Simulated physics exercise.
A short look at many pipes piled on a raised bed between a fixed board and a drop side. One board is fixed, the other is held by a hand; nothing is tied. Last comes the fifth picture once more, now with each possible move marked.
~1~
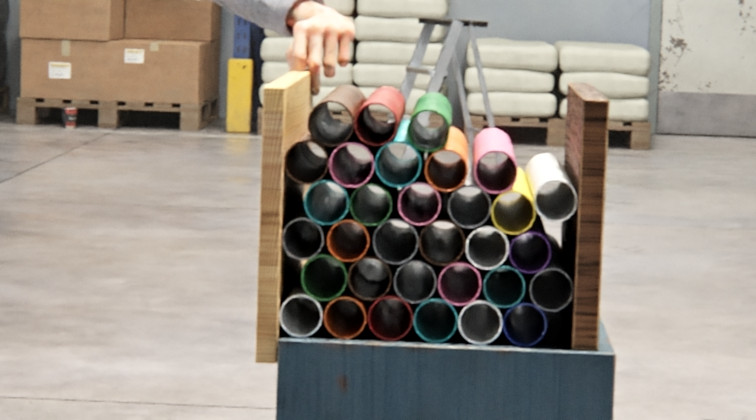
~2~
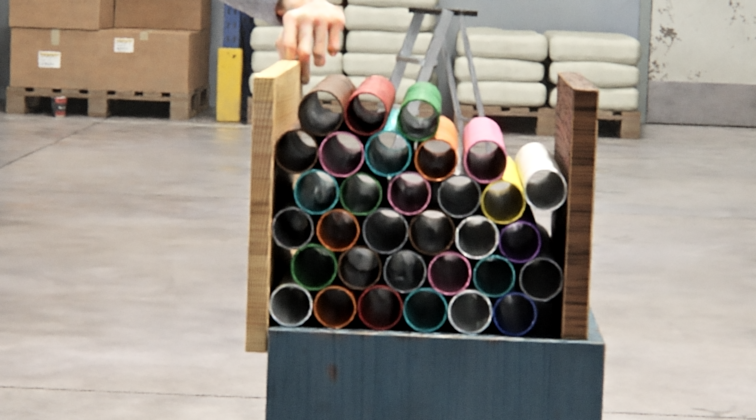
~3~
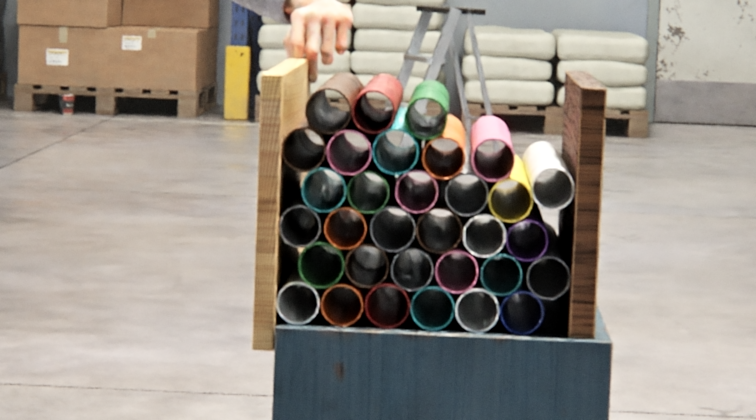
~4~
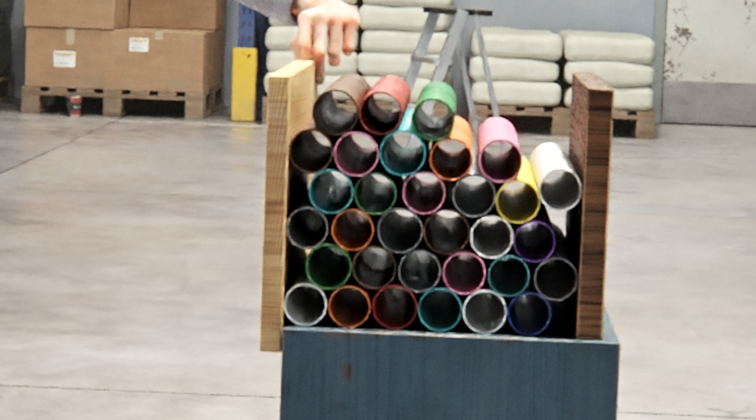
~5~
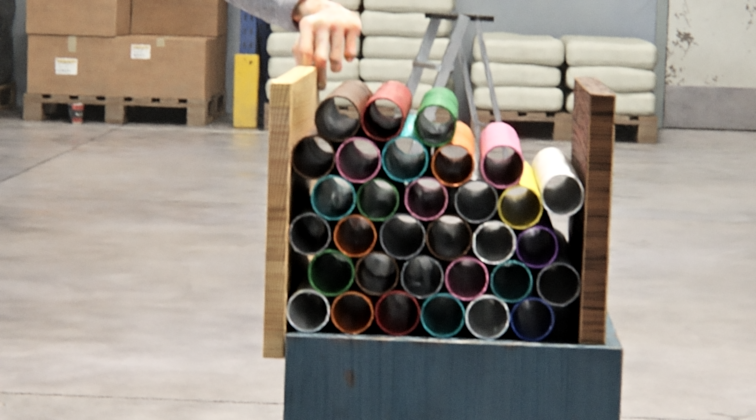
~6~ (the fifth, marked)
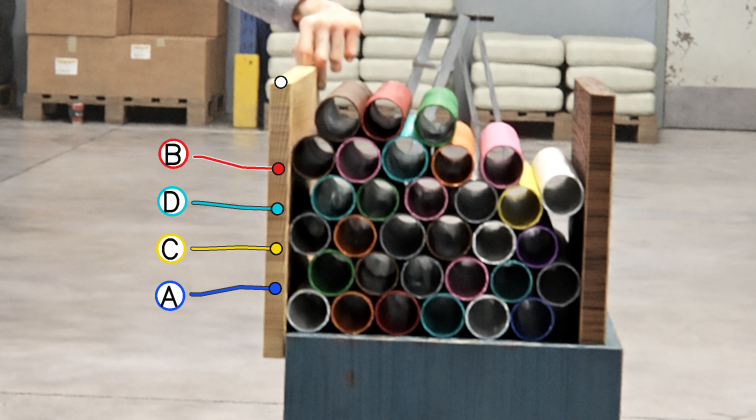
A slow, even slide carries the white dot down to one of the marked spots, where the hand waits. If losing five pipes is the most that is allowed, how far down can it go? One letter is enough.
Stop at C.
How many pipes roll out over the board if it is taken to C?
At C the number is two.
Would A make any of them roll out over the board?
Yes.
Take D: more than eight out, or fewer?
It loses fewer than eight.
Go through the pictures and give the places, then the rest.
The first frame shows a brown pipe (442, 243); a pink pipe (419, 204); a turquoise pipe (398, 164).
The second frame shows a turquoise pipe (388, 153); a red pipe (366, 113).
The third frame shows side board (284, 191); a white pipe (298, 303).
The fourth frame shows a blue pipe (529, 313); a grey pipe (307, 228).
The fifth frame shows a brown pipe (449, 237); a pink pipe (426, 199); a turquoise pipe (405, 159).
On the copy, A at (275, 289); B at (279, 169); C at (276, 248); D at (277, 209); the white dot at (281, 82).
On C. First, top of the board (290, 159).
Then, top of the board (288, 245).
Finally, top of the board (288, 248), two out over the board.
By contrast, A six out over the board; B none out over the board; D two out over the board.
